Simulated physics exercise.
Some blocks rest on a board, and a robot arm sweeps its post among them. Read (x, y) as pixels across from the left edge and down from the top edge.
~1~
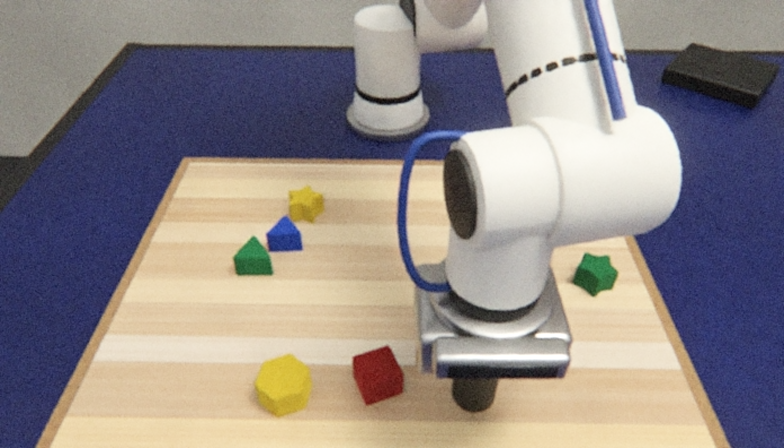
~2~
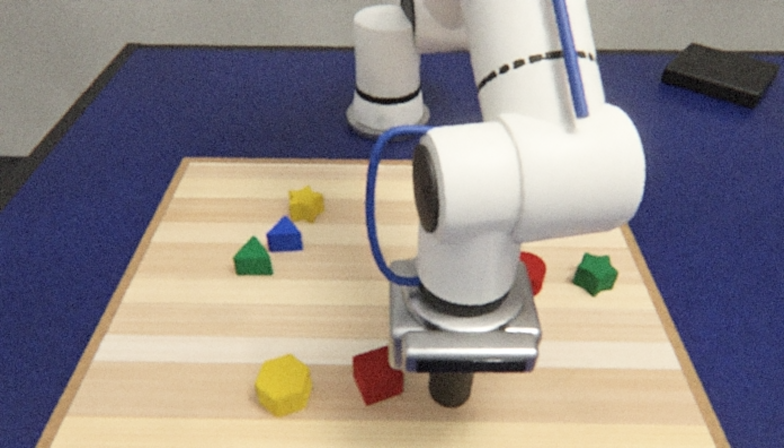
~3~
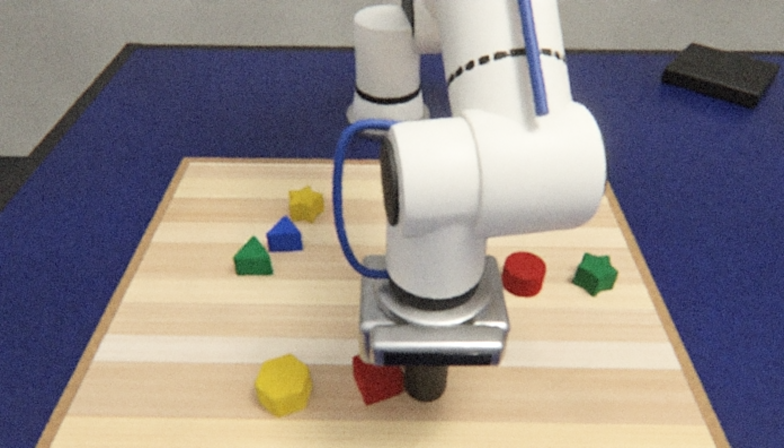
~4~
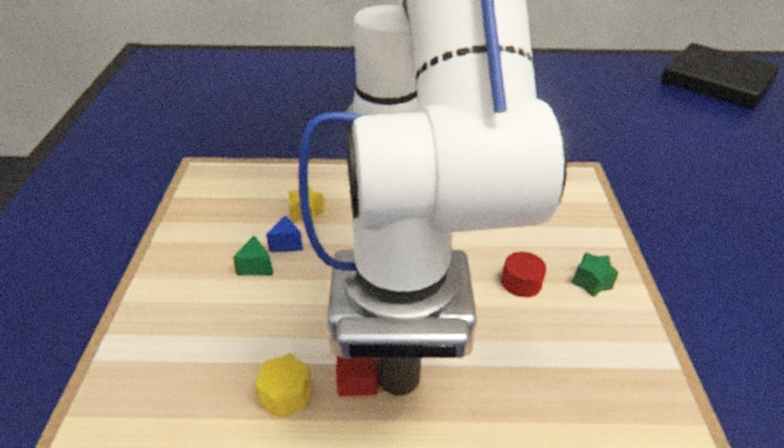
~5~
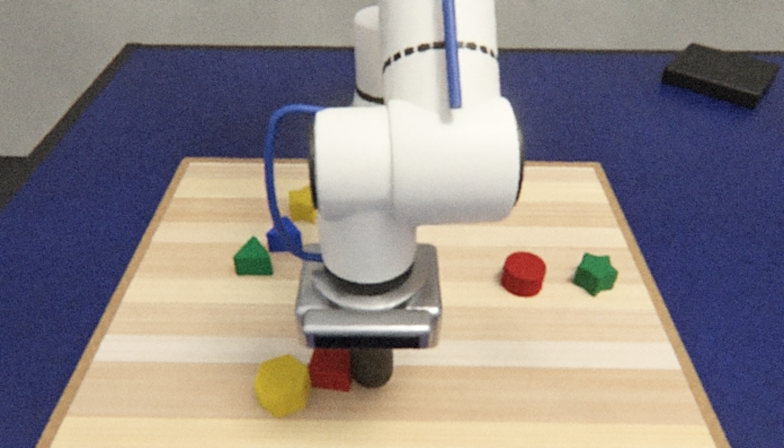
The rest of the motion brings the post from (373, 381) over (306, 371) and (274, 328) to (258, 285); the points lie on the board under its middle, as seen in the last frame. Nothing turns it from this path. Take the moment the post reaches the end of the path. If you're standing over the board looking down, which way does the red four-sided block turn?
From the top, the block rotates counterclockwise.
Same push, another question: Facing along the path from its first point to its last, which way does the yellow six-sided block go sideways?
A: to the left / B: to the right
It's A.
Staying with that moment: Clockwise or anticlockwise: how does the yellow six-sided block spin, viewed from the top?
Seen from above, its turn is counter-clockwise.
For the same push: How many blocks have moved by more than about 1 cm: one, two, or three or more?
Two get moved.
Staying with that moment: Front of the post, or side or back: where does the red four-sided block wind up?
Lost on the way.
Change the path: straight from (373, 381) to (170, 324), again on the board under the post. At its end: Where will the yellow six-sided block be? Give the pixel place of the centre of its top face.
It should be at (256, 376) by then.
What follows on the original path. One third of the way, post (304, 360); yellow six-sided block (259, 376), turned 45° anticlockwise; red four-sided block (274, 333), turned 25° clockwise.
Two thirds of the way, post (272, 317); yellow six-sided block (257, 376), turned 50° anticlockwise; red four-sided block (236, 301).
At the end, post (256, 274); green triangular block (252, 246); yellow six-sided block (257, 376), turned 50° anticlockwise; blue triangular block unmoved; red four-sided block (223, 295), turned 30° anticlockwise.
